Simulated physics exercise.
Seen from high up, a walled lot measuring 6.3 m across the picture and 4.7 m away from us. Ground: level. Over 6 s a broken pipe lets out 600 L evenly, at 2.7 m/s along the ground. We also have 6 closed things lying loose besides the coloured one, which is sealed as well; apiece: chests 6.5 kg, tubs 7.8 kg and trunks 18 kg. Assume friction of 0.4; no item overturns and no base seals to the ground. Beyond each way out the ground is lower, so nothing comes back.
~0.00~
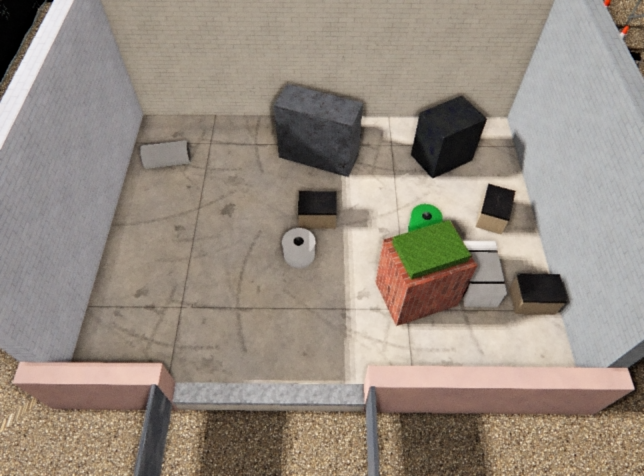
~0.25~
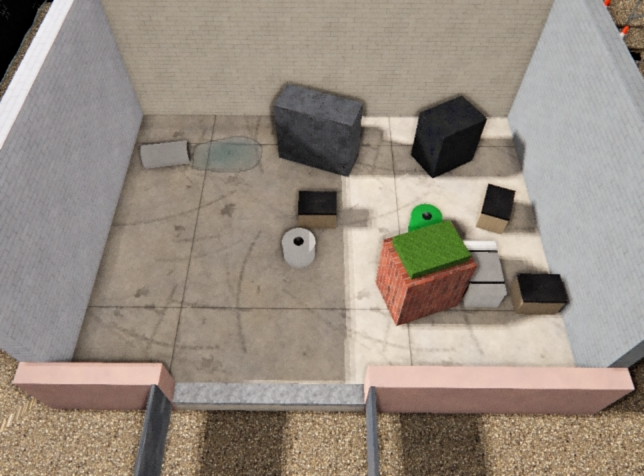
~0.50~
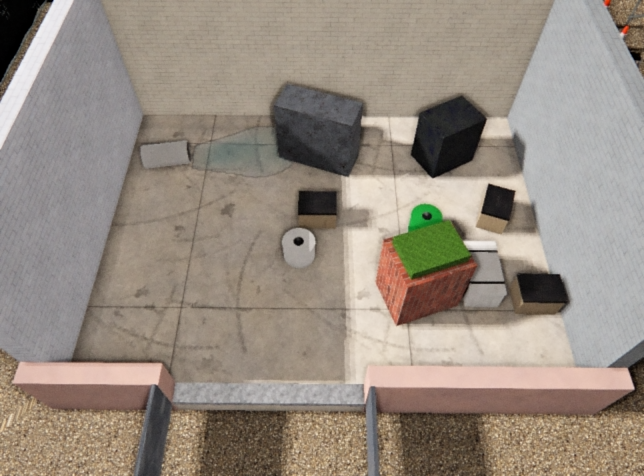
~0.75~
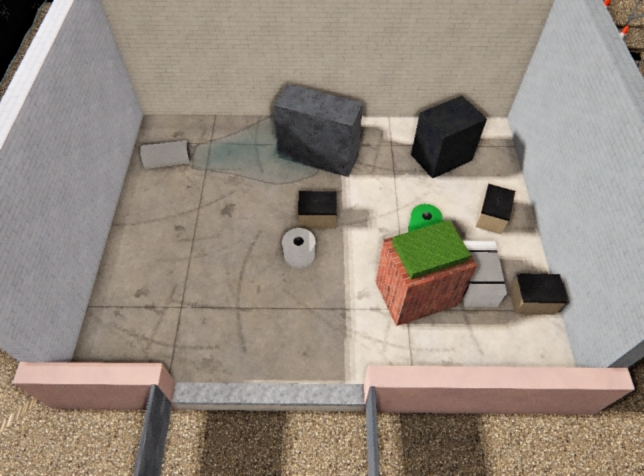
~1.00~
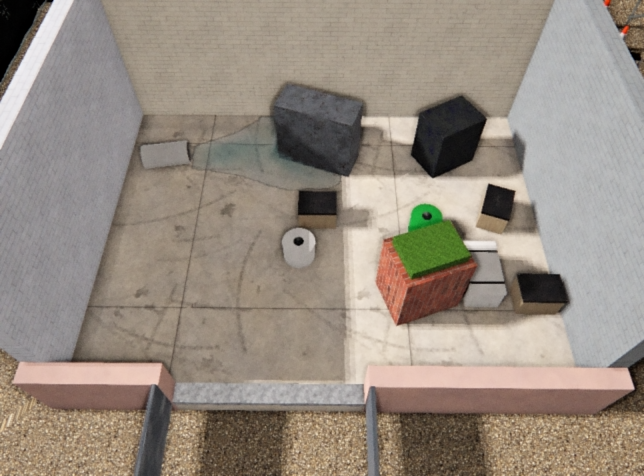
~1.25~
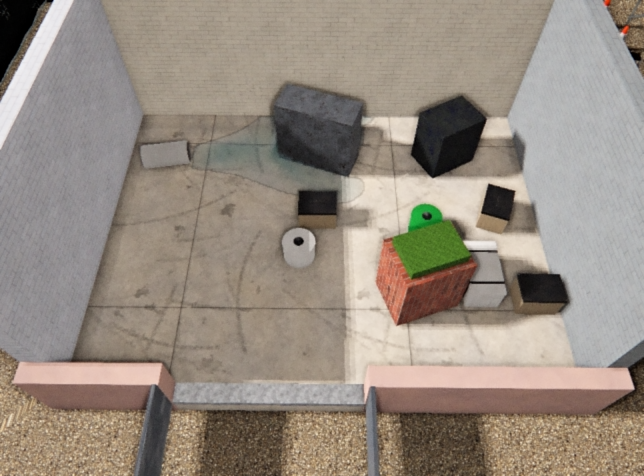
At first the walled lot is dry, with a green tub, dark blocks and small boxes resting on its floor. Then a thin patch of water appears beside the grey pipe at upper left and spreads rightward, reaching the large grey block and creeping past its base, while every object stays still.
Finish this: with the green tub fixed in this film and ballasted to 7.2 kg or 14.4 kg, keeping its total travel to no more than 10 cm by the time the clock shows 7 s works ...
Only with the heavier one.
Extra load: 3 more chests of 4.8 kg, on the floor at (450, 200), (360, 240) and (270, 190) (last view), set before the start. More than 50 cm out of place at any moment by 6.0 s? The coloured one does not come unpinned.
Result, in sequence: Not exceeded, exceeded, not exceeded.
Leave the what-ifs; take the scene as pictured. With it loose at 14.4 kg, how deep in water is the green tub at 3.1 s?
3 cm, roughly.
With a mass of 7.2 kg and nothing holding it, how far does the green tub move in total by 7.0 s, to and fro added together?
Total path: Approx. 60 cm.
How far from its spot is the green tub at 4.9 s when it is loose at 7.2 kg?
It would be some 20 cm from its spot.
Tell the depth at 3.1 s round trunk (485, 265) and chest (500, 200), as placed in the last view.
Around 0 cm and 0 cm.
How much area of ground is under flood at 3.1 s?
Roughly 9.0 m2 of it is wet.
After 1.8 s the green tub would be 0 cm from its start with 7.2 kg and 0 cm from its start with 14.4 kg; 0 cm of water round it then.
After 3.1 s the green tub would be 0 cm from its start with 7.2 kg and 0 cm from its start with 14.4 kg; 3 cm of water round it then.
After 4.9 s the green tub would be 24 cm from its start with 7.2 kg and 0 cm from its start with 14.4 kg; 4 cm of water round it then.
After 7.0 s the green tub would be 60 cm from its start with 7.2 kg and 0 cm from its start with 14.4 kg; 5 cm of water round it then.
